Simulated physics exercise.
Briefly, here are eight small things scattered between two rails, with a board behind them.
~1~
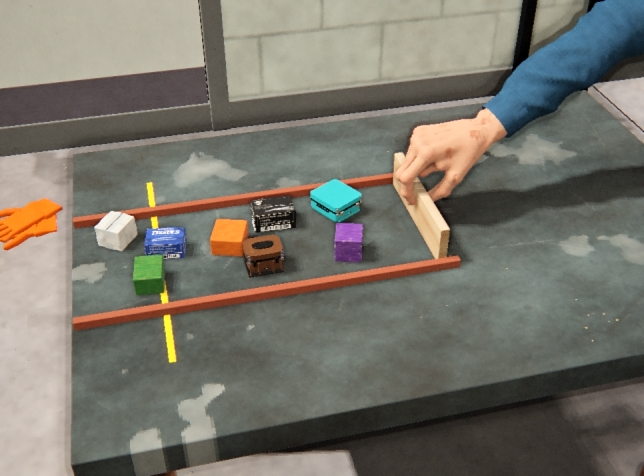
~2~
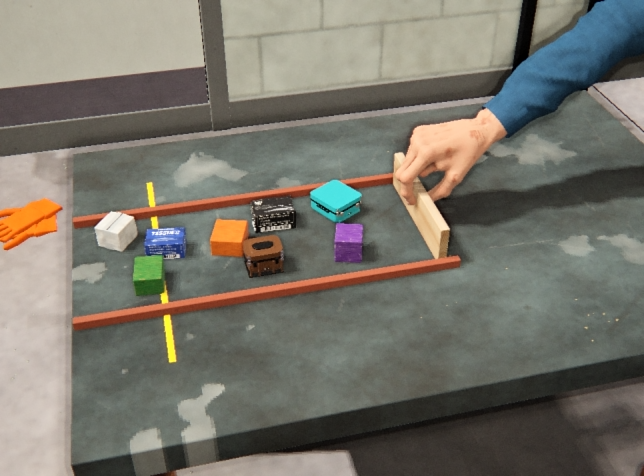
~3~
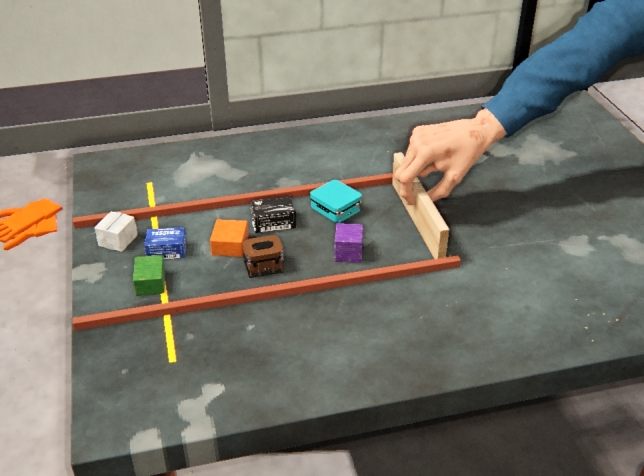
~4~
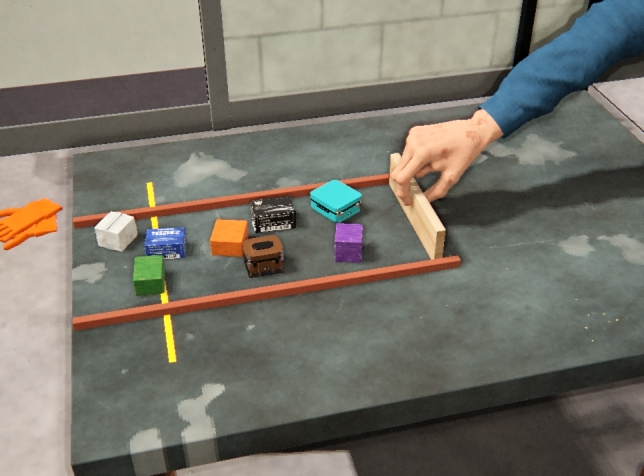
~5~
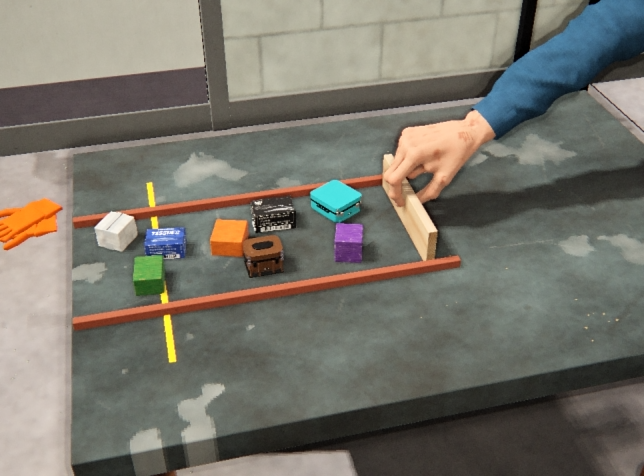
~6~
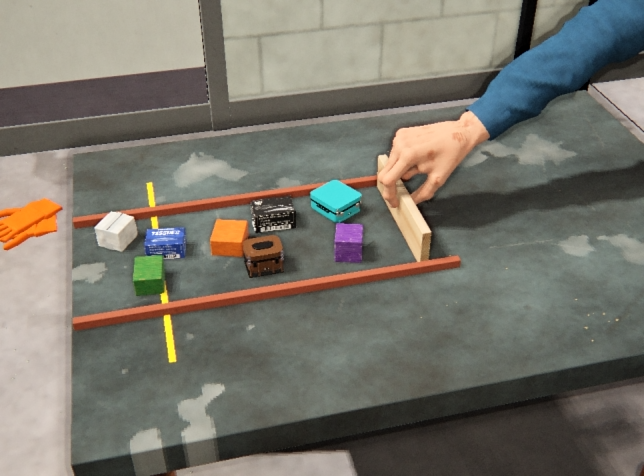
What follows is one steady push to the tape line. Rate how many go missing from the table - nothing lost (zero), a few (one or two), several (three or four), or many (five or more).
A few, one or two.
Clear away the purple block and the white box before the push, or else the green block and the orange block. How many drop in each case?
First try: 0 fallen; other try: 1.
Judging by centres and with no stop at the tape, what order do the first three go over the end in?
First the white box, next the green block, then the black box.
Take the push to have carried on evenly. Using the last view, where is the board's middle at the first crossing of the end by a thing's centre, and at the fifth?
The middle sits near (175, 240) at the first moment and near (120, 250) at the second.
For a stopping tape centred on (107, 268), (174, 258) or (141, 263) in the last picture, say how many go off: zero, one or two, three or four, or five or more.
Five or over; none; one or two.
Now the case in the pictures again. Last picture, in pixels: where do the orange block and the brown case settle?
The orange block settles near (142, 253); as for the brown case, near (114, 278).
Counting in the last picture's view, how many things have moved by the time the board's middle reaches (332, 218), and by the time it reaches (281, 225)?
The number moved is 3 and then 4.
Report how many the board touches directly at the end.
3 of them.
Early on, none off yet; white box at rest near (116, 231); green block at rest near (149, 275); blue box at rest near (166, 244).
Finally, the number that fall off is one or two; lost, white box.
